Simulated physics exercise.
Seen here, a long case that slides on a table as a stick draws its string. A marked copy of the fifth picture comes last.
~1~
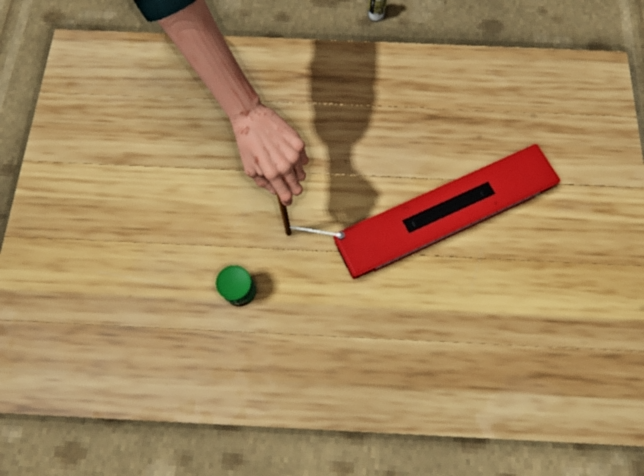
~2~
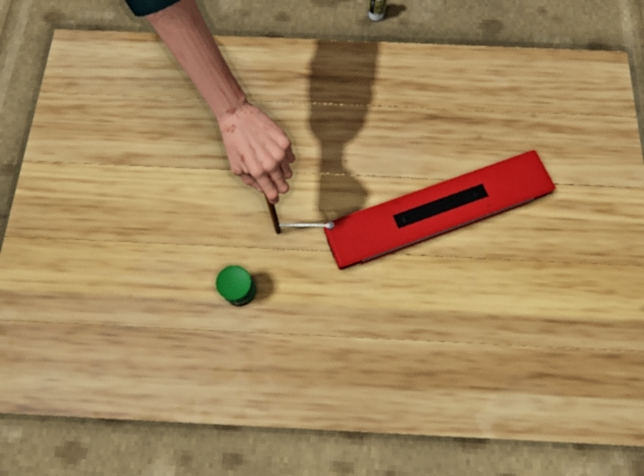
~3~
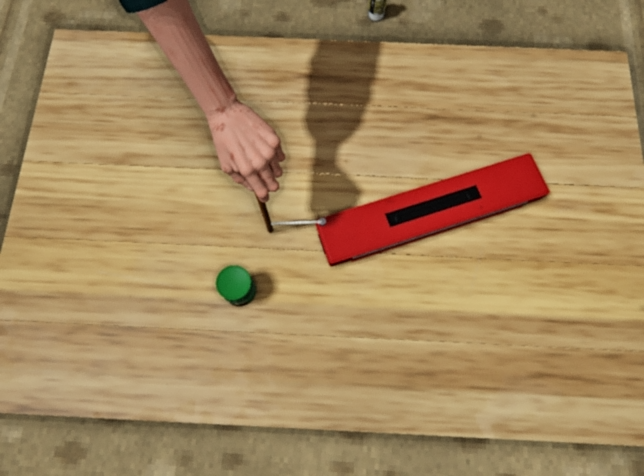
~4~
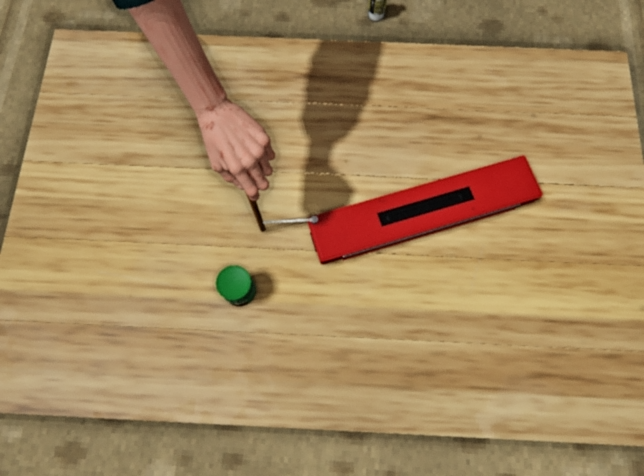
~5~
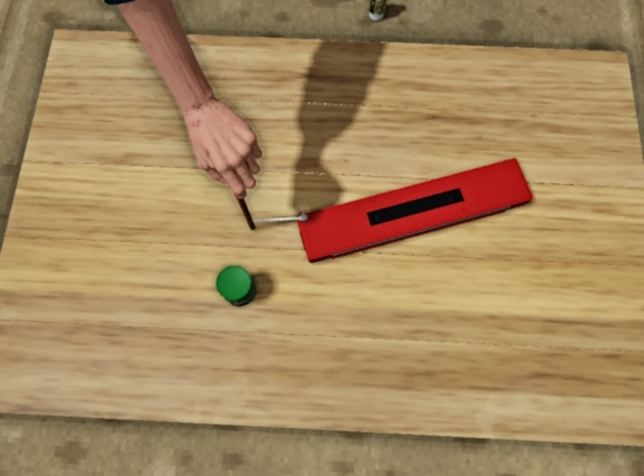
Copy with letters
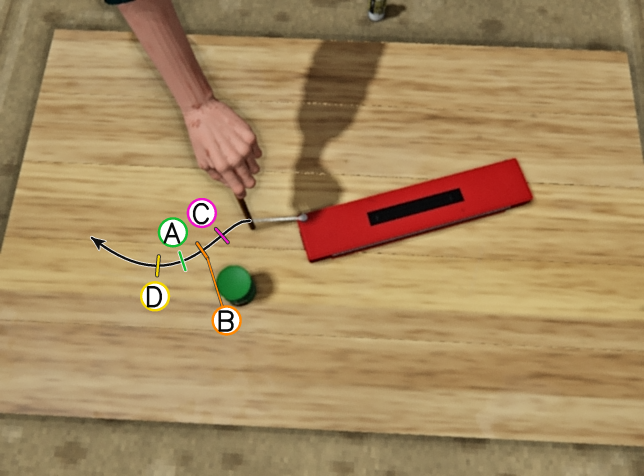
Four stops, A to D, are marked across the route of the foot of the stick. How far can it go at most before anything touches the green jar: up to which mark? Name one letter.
Up to mark B.
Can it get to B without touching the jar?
Yes.
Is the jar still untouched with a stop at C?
Yes.
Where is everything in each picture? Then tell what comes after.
Green jar (237, 287); red case (449, 207), in the first frame.
Red case (441, 206); green jar (237, 287), in the second frame.
Red case (434, 206); green jar (237, 287), in the third frame.
Red case (426, 206); green jar (237, 287), in the fourth frame.
Red case (416, 207); green jar (237, 287), in the fifth frame.
On the copy, A at (182, 261); B at (202, 251); C at (222, 235); D at (158, 266); the route from (250, 221) via (172, 264) to (92, 238).
On B. First, foot of the stick (233, 228), middle of the case (399, 208).
Then, foot of the stick (216, 241), middle of the case (381, 212).
Finally, foot of the stick (203, 251), middle of the case (368, 215); nothing has been touched.
By contrast, A is too far, the jar has been hit; C is safe but short; D is too far, the jar has been hit.
